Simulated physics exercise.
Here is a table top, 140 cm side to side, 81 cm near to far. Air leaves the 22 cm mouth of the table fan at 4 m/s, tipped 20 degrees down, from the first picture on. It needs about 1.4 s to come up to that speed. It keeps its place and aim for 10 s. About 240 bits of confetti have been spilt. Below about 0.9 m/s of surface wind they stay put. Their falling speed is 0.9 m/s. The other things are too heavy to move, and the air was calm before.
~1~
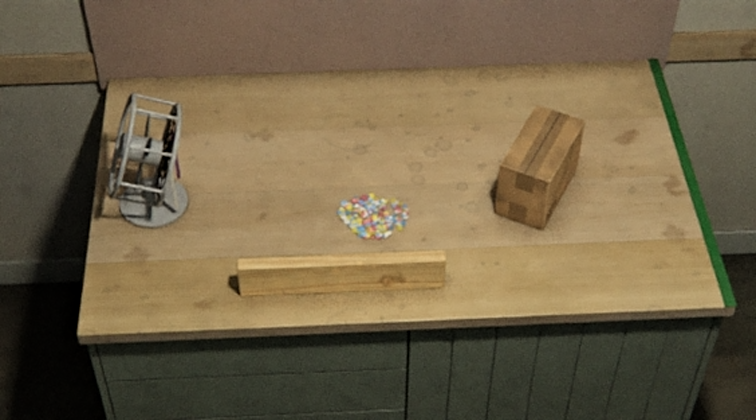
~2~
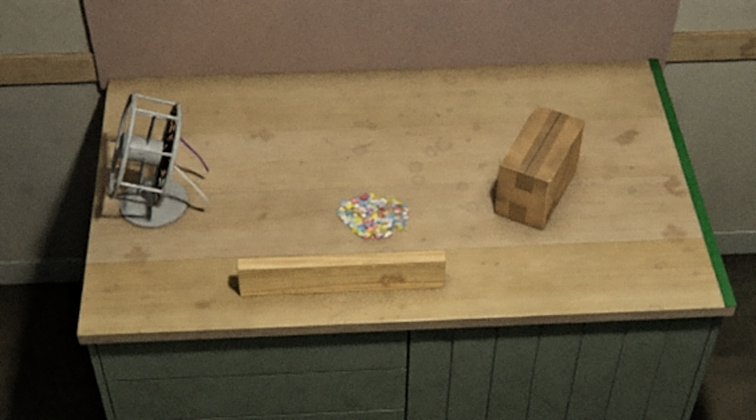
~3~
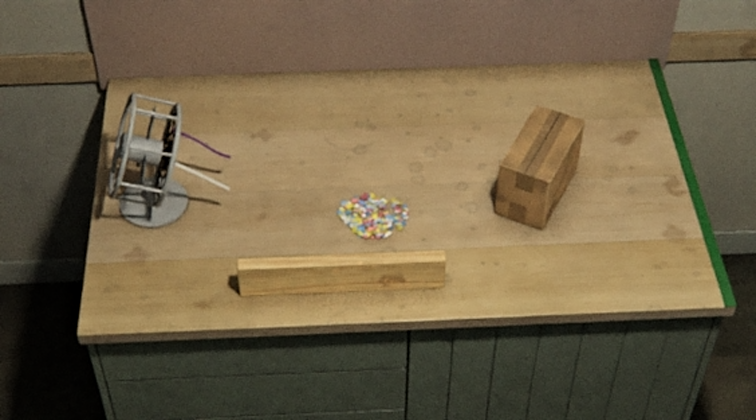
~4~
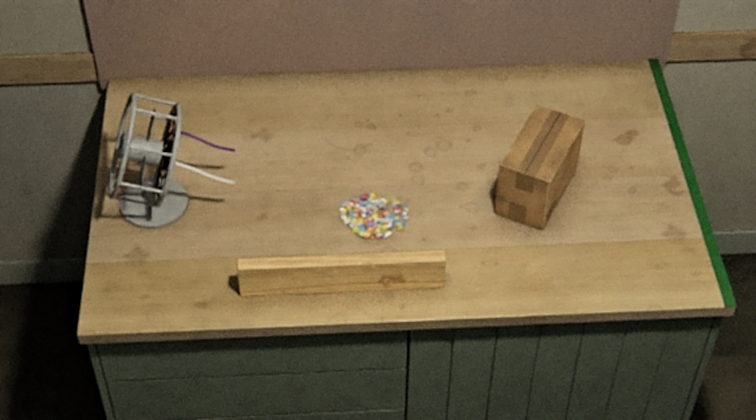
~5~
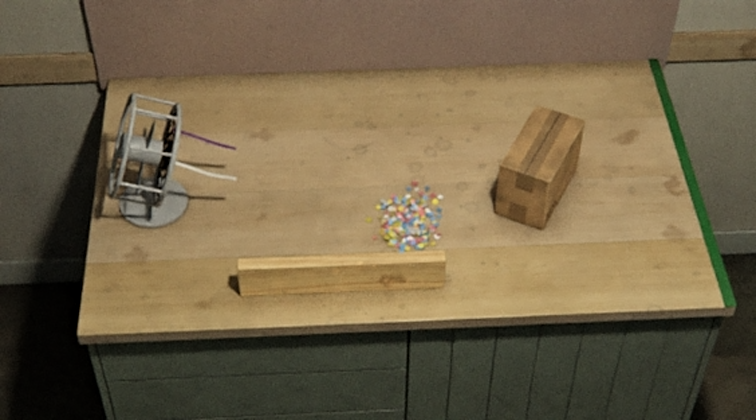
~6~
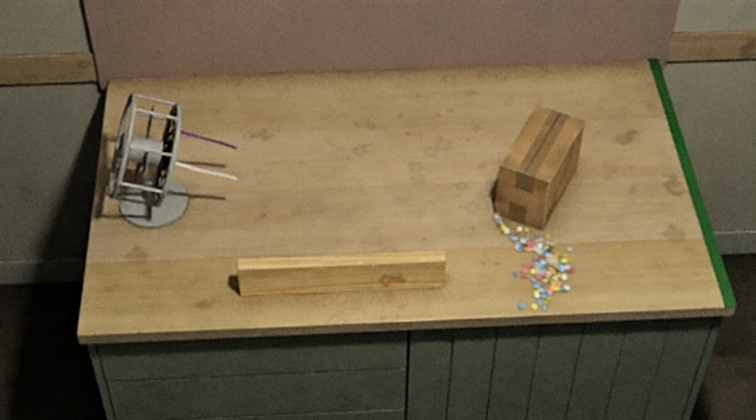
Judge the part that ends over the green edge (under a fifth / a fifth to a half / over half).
By then between a fifth and a half are over the green edge.
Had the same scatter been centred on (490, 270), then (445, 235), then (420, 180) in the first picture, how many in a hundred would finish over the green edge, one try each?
In turn about 1 %, 5 %, 100 %.
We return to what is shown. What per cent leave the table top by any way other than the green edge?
Near 70 %.
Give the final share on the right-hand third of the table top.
About 0 %.
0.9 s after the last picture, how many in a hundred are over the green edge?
Some 30 per cent.
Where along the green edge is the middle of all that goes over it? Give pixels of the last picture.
Around (728, 278).
Then, 0.9 s after the last picture, 7 % are on the move or not yet settled, 27 % are over the green edge.
Then, 2.1 s after the last picture, 1 % are on the move or not yet settled, 30 % are over the green edge.
Then, 4.4 s after the last picture, 0 % are on the move or not yet settled, 30 % are over the green edge.
Then, 8.9 s after the last picture, at the end, 30 % are over the green edge.
